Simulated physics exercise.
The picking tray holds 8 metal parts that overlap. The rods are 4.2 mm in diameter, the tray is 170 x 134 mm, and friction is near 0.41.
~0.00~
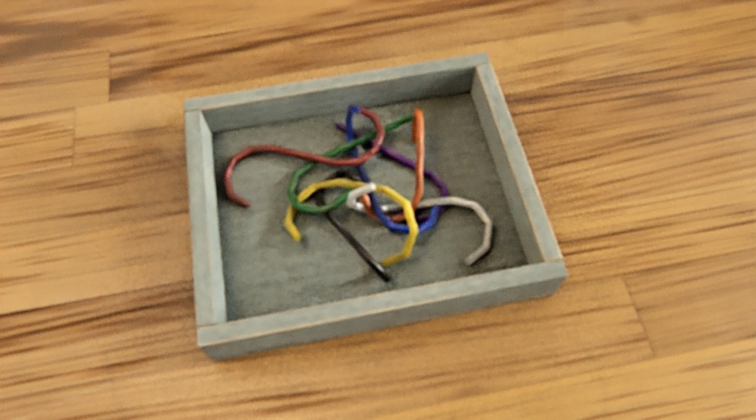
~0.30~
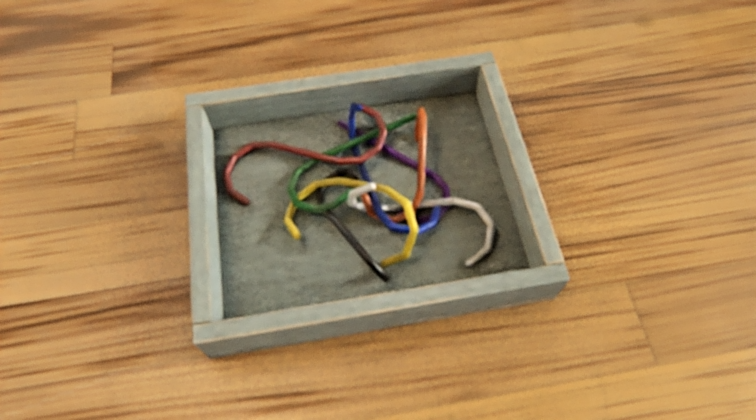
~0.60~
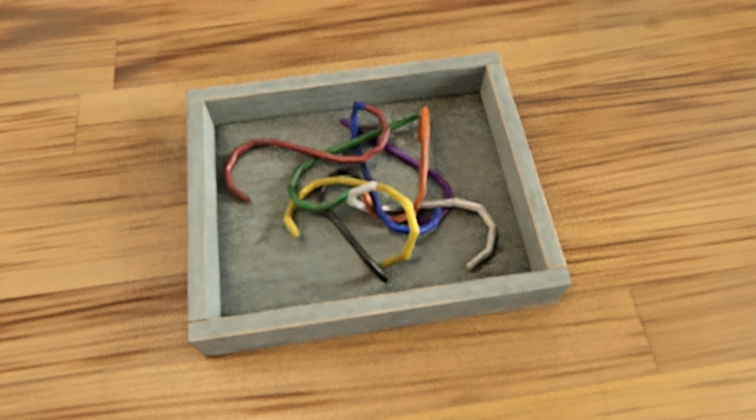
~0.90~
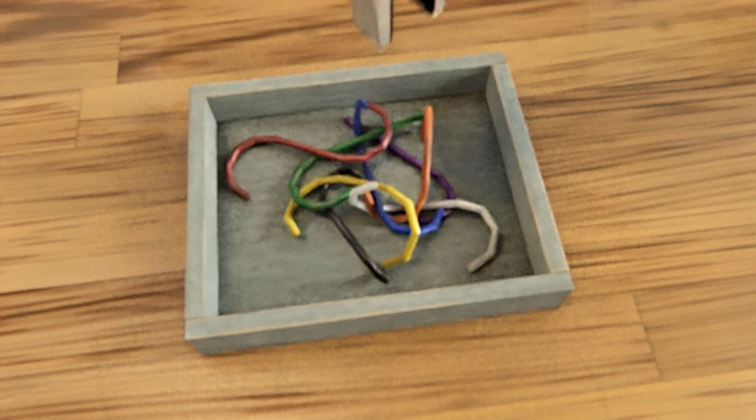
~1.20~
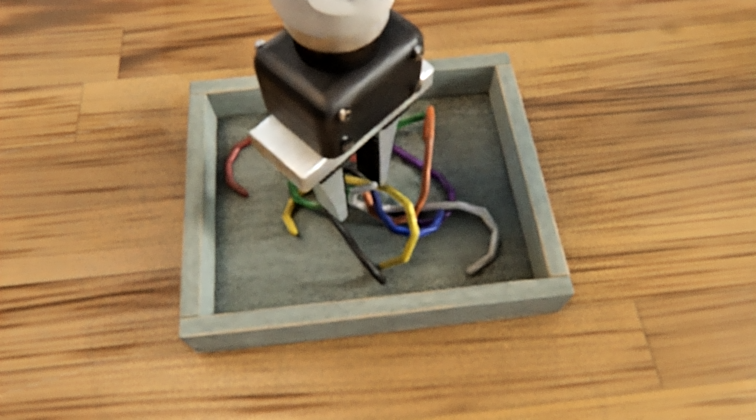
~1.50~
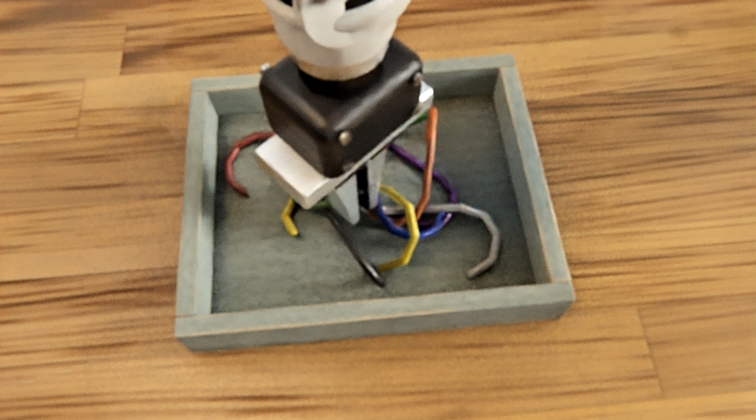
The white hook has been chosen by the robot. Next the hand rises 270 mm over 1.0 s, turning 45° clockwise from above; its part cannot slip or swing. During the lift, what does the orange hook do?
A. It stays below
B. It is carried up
B.
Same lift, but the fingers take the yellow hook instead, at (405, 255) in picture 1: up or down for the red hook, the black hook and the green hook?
Red hook is left, black hook is left, green hook is lifted.
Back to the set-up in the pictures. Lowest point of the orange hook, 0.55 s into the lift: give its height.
I'd put it near 40 mm up.
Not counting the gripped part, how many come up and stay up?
Total: 4.
After 1.80 s, lowest point more than 20 mm over the tray floor, white hook 58 mm.
After 2.05 s, lowest point more than 20 mm over the tray floor, white hook 158 mm, yellow hook 87 mm, blue hook 79 mm, orange hook 41 mm.
After 2.50 s, lowest point more than 20 mm over the tray floor, white hook 272 mm, yellow hook 201 mm, blue hook 193 mm, orange hook 142 mm, red hook 102 mm.
End, hanging white hook 272 mm, yellow hook 200 mm, blue hook 193 mm, orange hook 137 mm, red hook 99 mm; the other 3 are down.
